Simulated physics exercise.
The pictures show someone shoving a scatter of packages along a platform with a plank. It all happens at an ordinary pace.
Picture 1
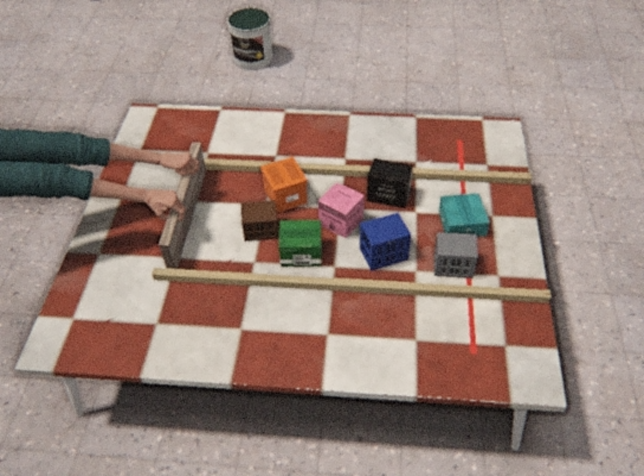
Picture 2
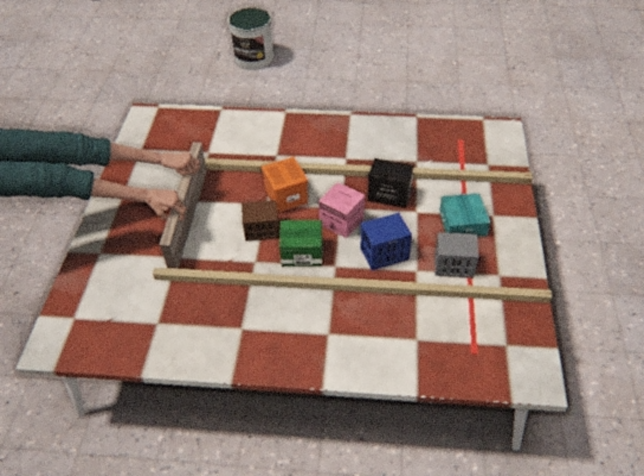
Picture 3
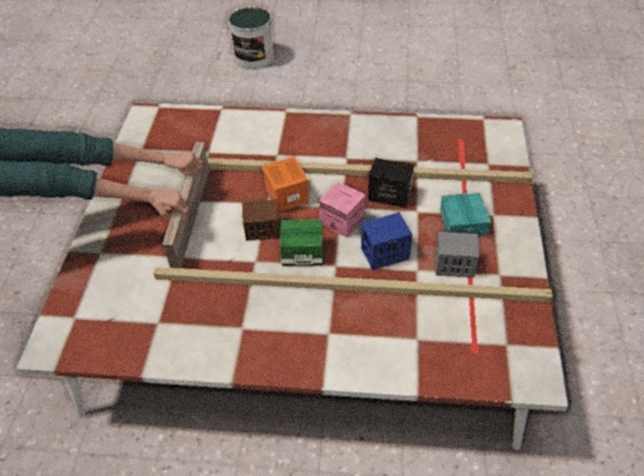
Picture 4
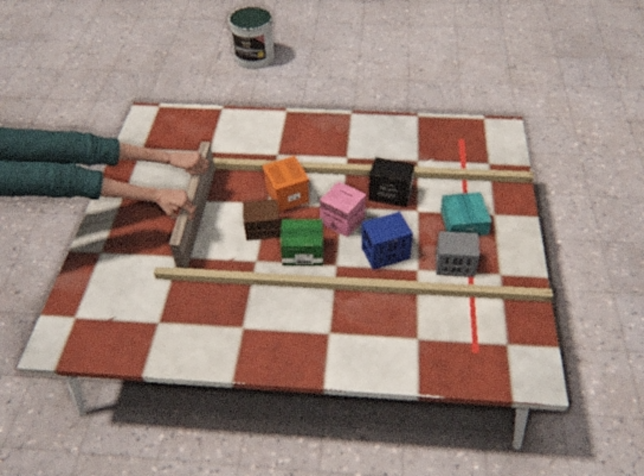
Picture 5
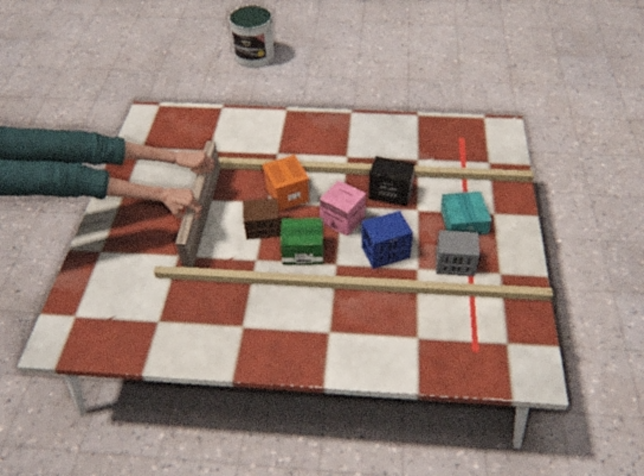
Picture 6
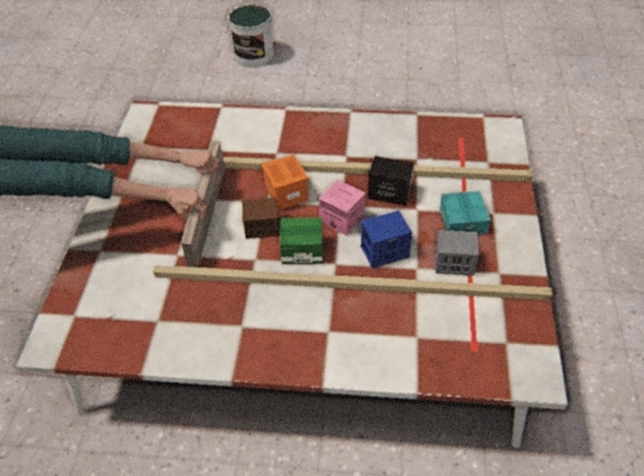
Two green-sleeved arms reach in from the left over a red-and-white checkered table on a tiled floor, seen from above at an angle. Between two wooden rails sit orange, brown, green, pink, black, blue, turquoise and grey boxes, with red tape at right and a paint can behind. The hands slide an upright plank slightly rightward toward the boxes, which stay practically still.
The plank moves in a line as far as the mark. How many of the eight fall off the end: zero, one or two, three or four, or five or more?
Here the number that fall off is one or two.
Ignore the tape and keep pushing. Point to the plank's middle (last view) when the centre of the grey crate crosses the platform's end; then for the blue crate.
For the grey crate at (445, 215), for the blue crate at (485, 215).
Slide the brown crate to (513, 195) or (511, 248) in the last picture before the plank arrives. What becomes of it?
Place by place, it is lost; drops off.
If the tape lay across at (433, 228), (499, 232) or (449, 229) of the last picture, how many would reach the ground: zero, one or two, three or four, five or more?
For each place: No fall at all; five or more; 1 or 2.
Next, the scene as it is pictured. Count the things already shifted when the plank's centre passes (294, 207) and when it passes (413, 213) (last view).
By then 4, and 8.
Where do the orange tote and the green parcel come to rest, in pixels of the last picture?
First (485, 198), then (490, 263).
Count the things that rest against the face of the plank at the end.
It touches 3.
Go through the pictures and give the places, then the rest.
Turquoise box (463, 216); grey crate (455, 256); black parcel (390, 183); plank (185, 205); tape (466, 233), in the first picture.
Grey crate (456, 256); orange tote (286, 185), in the second picture.
Black parcel (391, 183); blue crate (386, 241), in the third picture.
Turquoise box (465, 215); plank (194, 204), in the fourth picture.
Grey crate (457, 254); green parcel (303, 242), in the fifth picture.
Turquoise box (464, 214); grey crate (456, 253); black parcel (391, 181); plank (205, 203); tape (467, 230), in the sixth picture.
A little later, none off yet; turquoise box at rest near (464, 214); grey crate at rest near (456, 253); black parcel at rest near (391, 181).
Next, none off yet; turquoise box at rest near (464, 214); grey crate at rest near (456, 253); black parcel shifted a little near (409, 181).
Later still, none off yet; turquoise box shifted about its own width near (508, 216); grey crate shifted about its own width near (517, 261); black parcel shifted well along near (473, 184).
When it is over, the number that fall off is one or two; down, grey crate and turquoise box.
